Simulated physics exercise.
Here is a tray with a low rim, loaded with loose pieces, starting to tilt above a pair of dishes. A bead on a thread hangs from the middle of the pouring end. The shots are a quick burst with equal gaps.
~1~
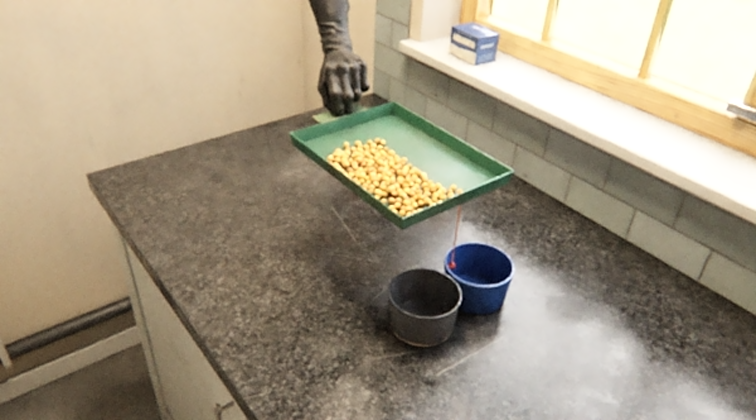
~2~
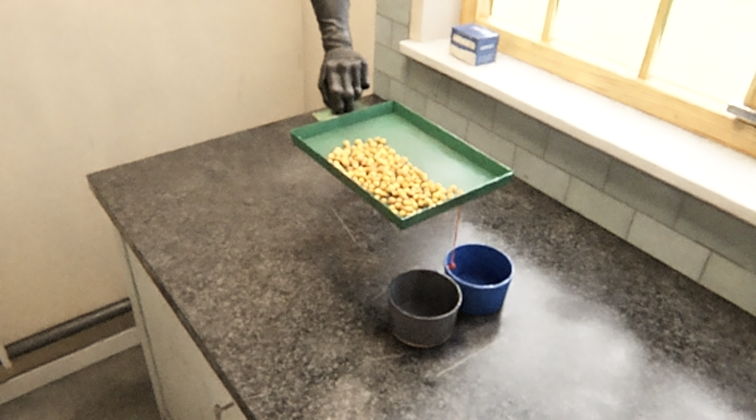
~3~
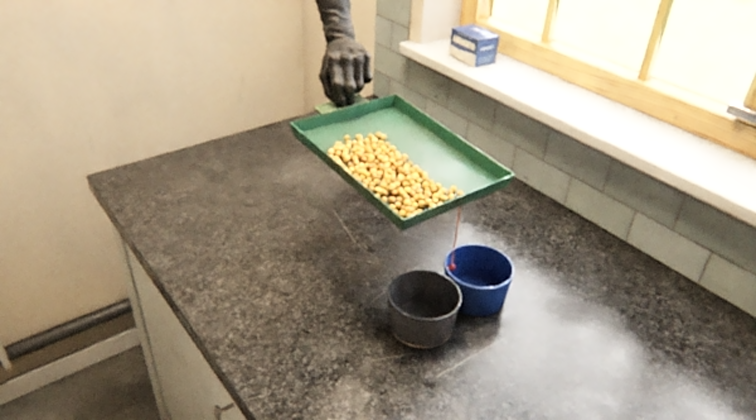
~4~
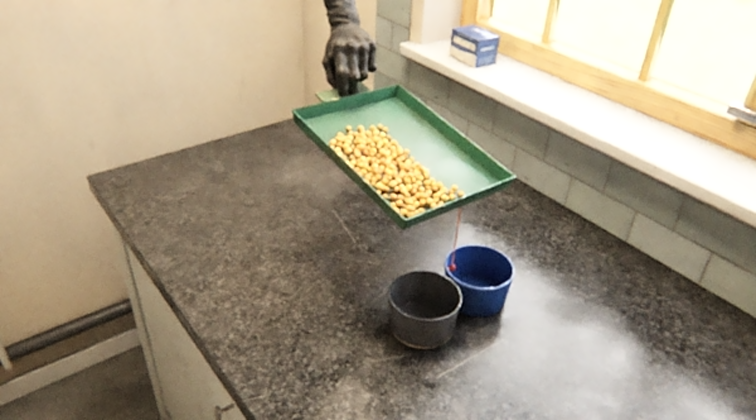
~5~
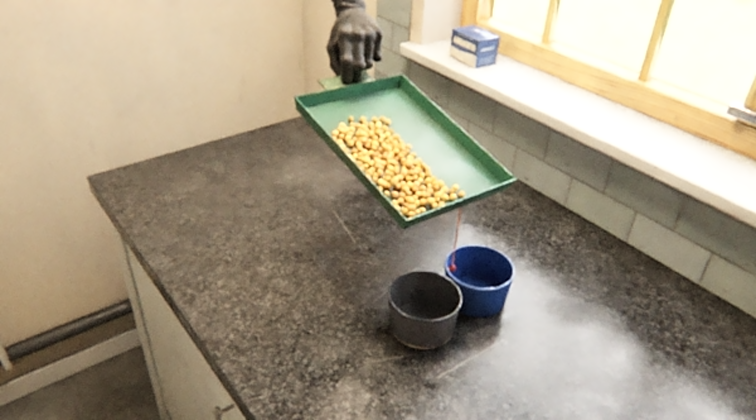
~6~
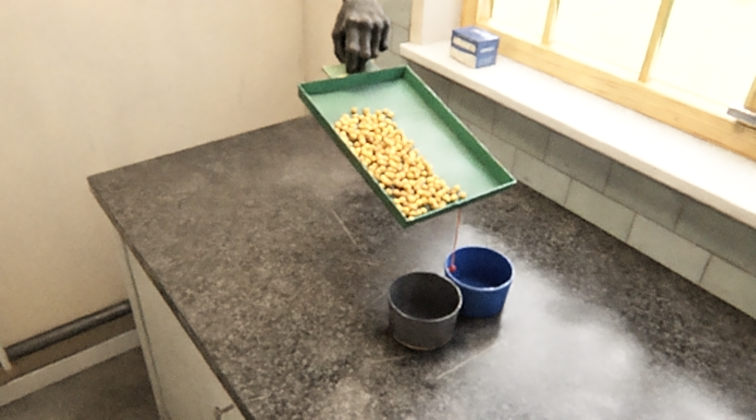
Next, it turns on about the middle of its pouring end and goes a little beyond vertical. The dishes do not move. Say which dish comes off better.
The right-hand dish gets more.
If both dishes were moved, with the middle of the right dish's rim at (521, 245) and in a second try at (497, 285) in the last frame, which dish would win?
In turn: The left one; the right dish.
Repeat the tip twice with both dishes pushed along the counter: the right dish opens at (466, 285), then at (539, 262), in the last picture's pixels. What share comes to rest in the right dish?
First some 40, then 10 per cent.
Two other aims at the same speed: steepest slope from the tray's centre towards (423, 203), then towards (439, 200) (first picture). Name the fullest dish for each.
In turn: The dish on the left; the left dish.
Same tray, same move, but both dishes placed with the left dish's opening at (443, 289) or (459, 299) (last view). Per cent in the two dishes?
First some 40, then 80 per cent.
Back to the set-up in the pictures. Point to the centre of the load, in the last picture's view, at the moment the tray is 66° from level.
Around (452, 184).
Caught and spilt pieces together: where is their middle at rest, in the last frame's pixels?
Near (498, 325).
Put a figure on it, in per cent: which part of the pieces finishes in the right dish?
Some 30 per cent.
Soon, tray tipped steeply; nearly all on the tray; a stray few in the right dish; a stray few in the air.
A while on, tray tipped past a quarter turn; most on the tray; a stray few in the right dish; a stray few outside both; a small part in the air.
Towards the end, tray tipped past a quarter turn; a stray few in the left dish; about a third in the right dish; about two thirds outside both.
Finally, tray tipped past a quarter turn; a stray few in the left dish; about a third in the right dish; about two thirds outside both.
